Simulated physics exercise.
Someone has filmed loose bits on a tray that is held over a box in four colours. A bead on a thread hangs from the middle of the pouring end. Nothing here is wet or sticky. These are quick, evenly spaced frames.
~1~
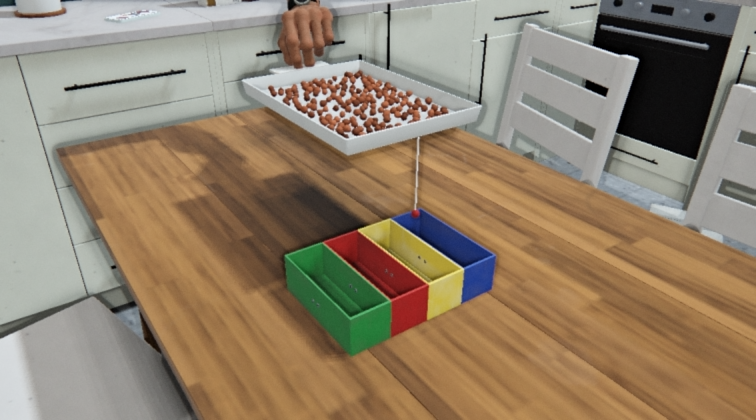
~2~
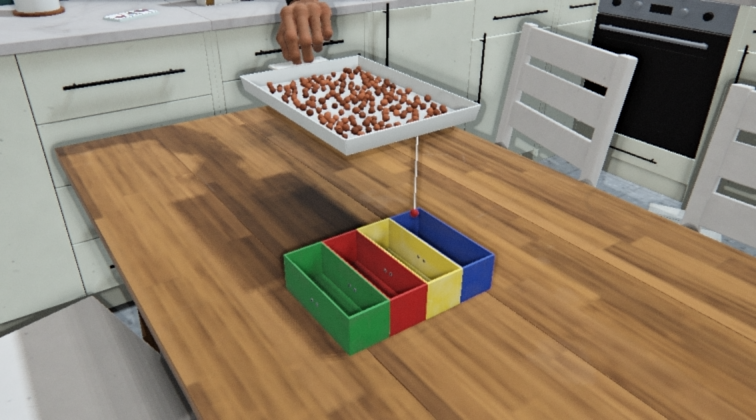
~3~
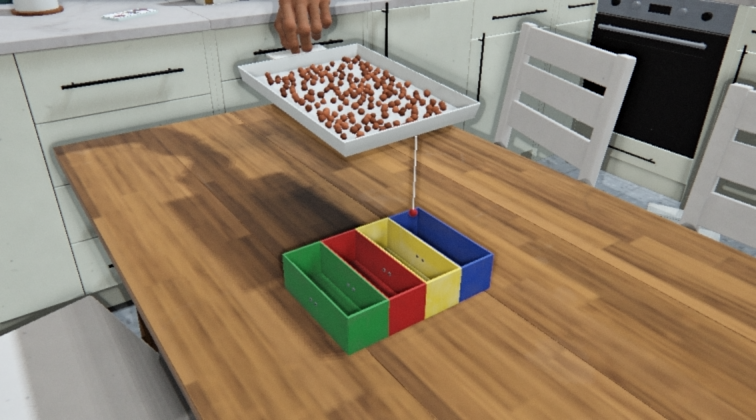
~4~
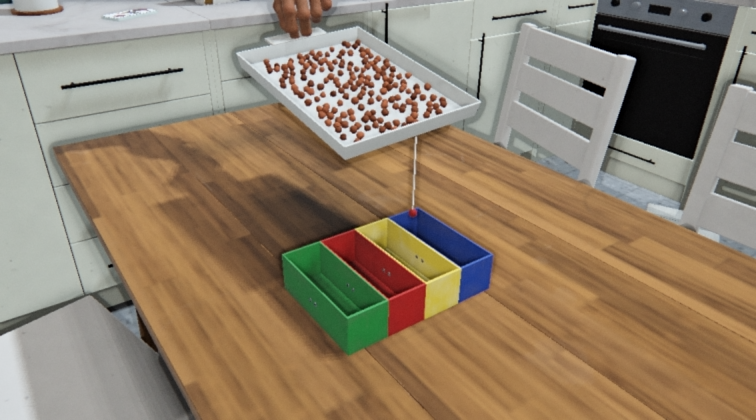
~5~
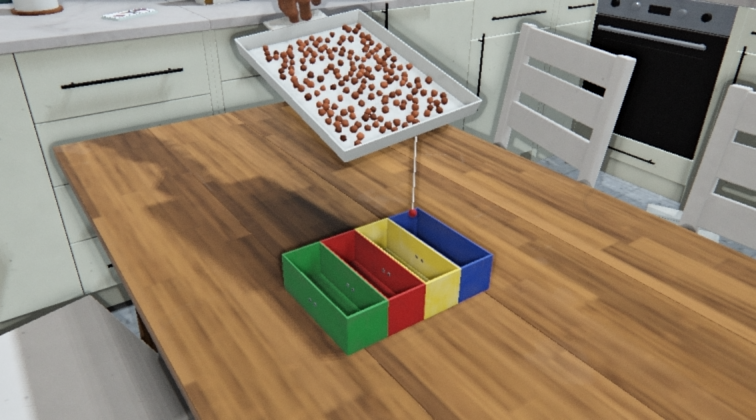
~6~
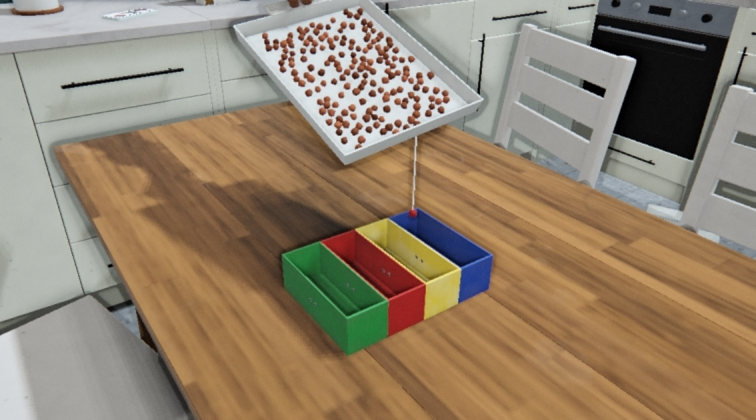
To begin with, a hand holds a white tray of small reddish-brown pellets level above a box with green, red, yellow and blue sections on a wooden table. The tray's back edge then rises steadily, its near end dipping slightly at the left corner, while the pellets stay spread across it.
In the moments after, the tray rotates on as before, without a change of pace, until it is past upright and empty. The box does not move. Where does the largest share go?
Most goes to the red cell.
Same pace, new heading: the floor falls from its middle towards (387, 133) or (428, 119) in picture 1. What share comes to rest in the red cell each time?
The first gives 30 %, the second 0 %.
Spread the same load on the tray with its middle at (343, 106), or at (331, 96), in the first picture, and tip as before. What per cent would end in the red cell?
First some 60, then 60 per cent.
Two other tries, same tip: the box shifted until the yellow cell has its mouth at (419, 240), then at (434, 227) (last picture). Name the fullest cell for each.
The first try: Red. The second: The green cell.
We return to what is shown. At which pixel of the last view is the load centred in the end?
Close to (374, 285).
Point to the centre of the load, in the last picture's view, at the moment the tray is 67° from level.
Close to (370, 127).
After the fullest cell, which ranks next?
It is the yellow one.
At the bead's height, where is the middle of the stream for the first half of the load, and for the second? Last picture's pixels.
Early half (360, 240), late half (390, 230).
Soon, tray tipped steeply; most on the tray; a stray few in the red cell; a small part falling or outside the box.
A while on, tray tipped past a quarter turn; about half on the tray; about a quarter in the red cell; a stray few in the green cell; a stray few in the yellow cell; a stray few in the blue cell; about a quarter falling or outside the box.
Towards the end, tray tipped past a quarter turn; about two thirds in the red cell; about a quarter in the yellow cell; a small part in the blue cell; a small part in the green cell; a stray few falling or outside the box.
Finally, tray tipped past a quarter turn; about two thirds in the red cell; about a quarter in the yellow cell; a small part in the blue cell; a small part in the green cell; a stray few outside the box.
